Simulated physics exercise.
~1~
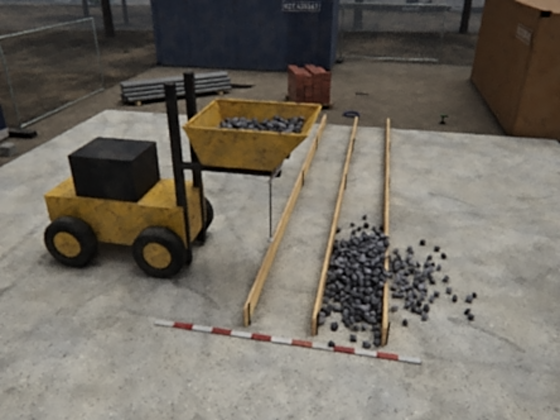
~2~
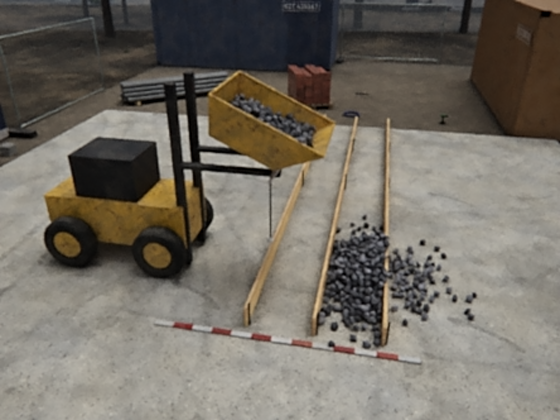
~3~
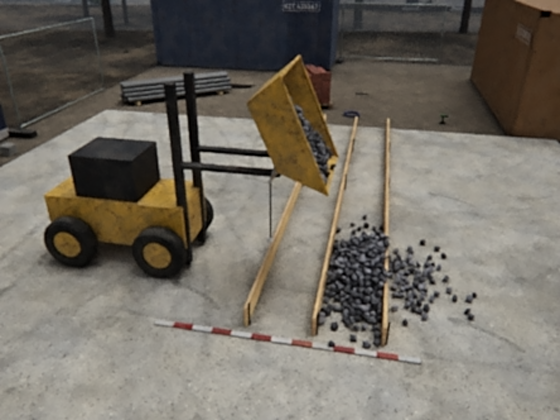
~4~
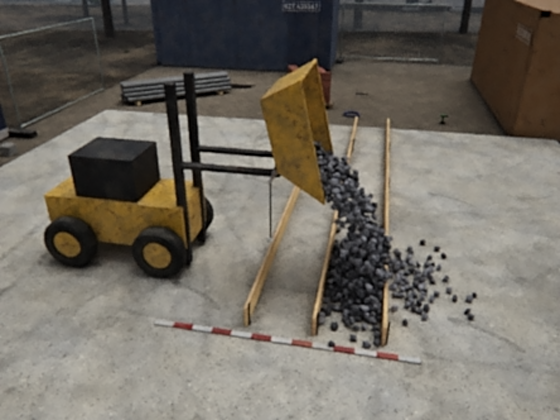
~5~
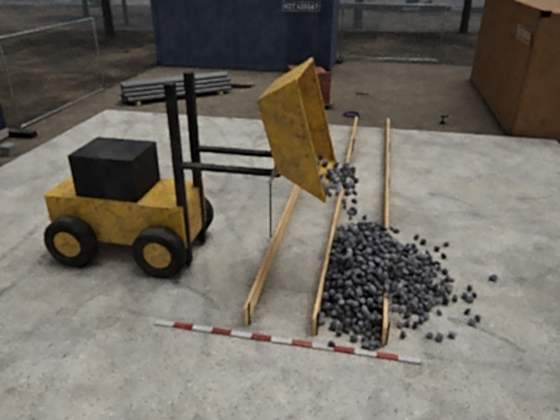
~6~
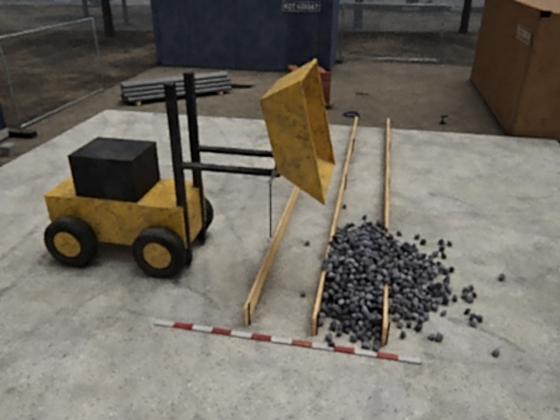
A yellow skip full of dark stones, held up by a small fork truck, tipped steeply to the right and poured its load onto a pile already lying between wooden planks, ending empty and still tilted above a bigger heap spilling past the last plank.
